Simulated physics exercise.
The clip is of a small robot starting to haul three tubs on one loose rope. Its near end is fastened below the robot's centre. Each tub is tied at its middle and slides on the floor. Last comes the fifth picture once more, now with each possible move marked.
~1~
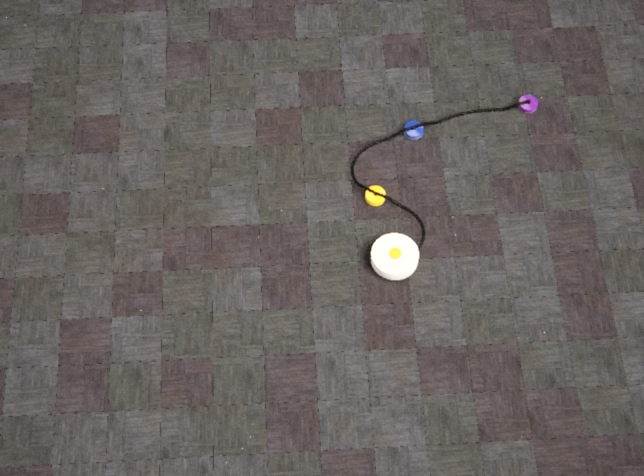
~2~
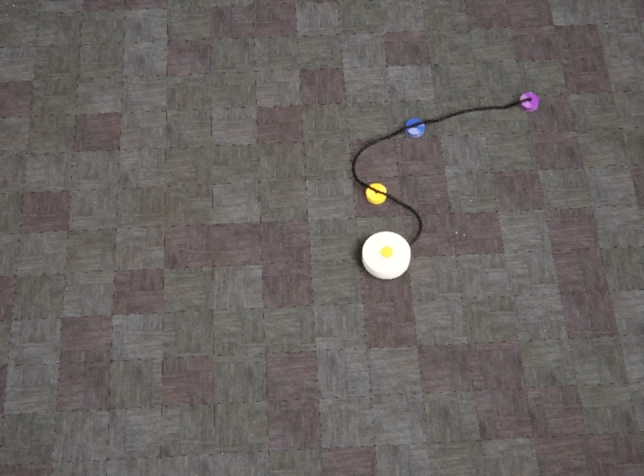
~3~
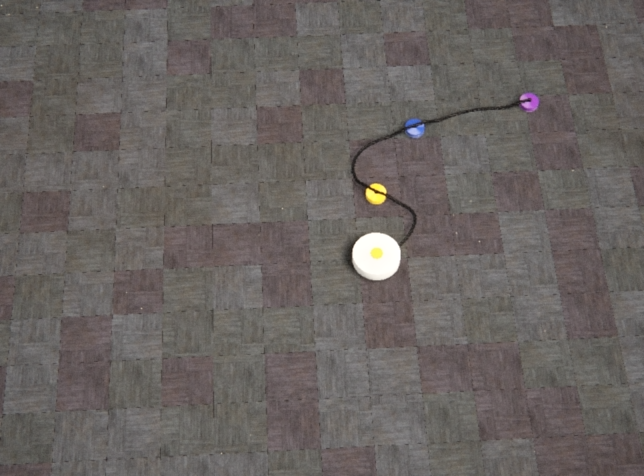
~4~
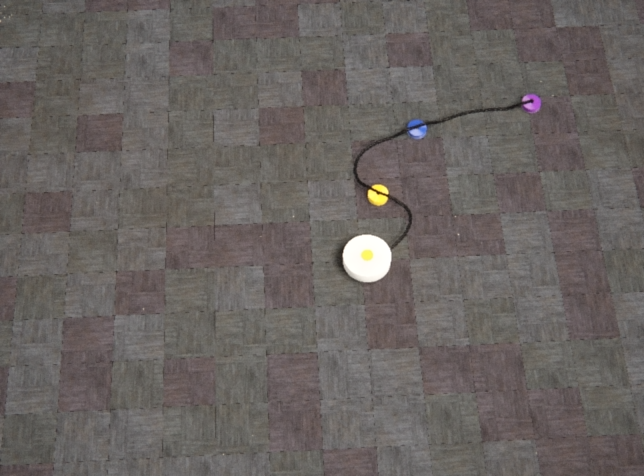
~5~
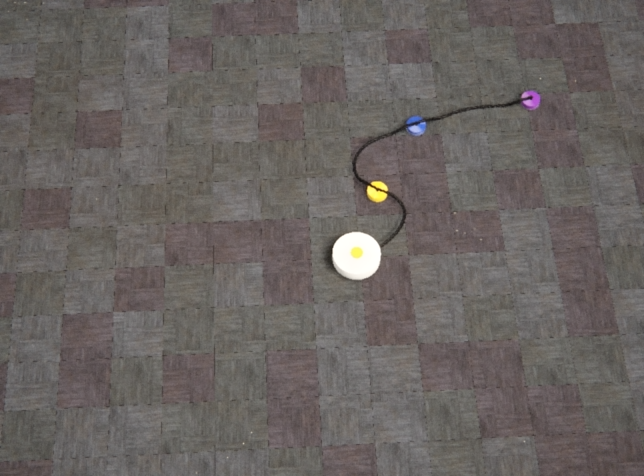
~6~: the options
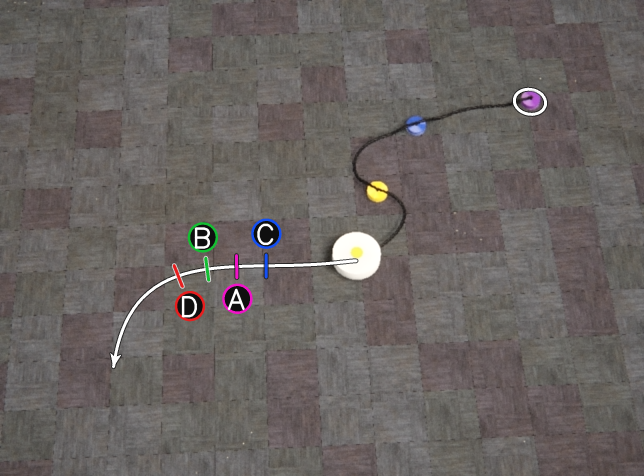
On a gray and maroon carpet, a round white robot slid slowly to the left, shifting the near end of a loose, curving dark rope, while the yellow, blue and purple tubs stayed almost still.
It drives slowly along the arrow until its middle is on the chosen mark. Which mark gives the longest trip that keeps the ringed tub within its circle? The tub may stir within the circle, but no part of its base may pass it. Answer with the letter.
All is well up to A.
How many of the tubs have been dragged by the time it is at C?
By then, one.
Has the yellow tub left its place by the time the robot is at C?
Yes.
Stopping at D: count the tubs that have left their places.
By then, three.
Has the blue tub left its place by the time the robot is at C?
No.
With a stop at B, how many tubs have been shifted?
By then, three.
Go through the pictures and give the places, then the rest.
In the first frame, yellow tub (375, 195); robot (395, 257); purple tub (528, 104).
In the second frame, robot (386, 256); yellow tub (376, 193).
In the third frame, robot (376, 257); blue tub (415, 128).
In the fourth frame, robot (367, 259); purple tub (531, 103).
In the fifth frame, robot (356, 257); yellow tub (377, 191); purple tub (531, 100); blue tub (416, 125).
On the marked copy, A at (237, 267); B at (207, 269); C at (266, 266); D at (178, 276); the ring at (530, 102); the route from (356, 261) via (207, 269) to (114, 367).
With A. Early on, robot (315, 260); purple tub (531, 100); blue tub (416, 125); yellow tub (377, 191).
Further on, robot (272, 262); purple tub (531, 100); blue tub (416, 125); yellow tub (363, 201).
At the end, robot (236, 262); purple tub (529, 100); blue tub (415, 130); yellow tub (335, 209); the ringed tub at the far end is still in its ring.
As for the rest, B drags the last tub to (514, 104); C is safe but short; D drags the last tub to (493, 113).
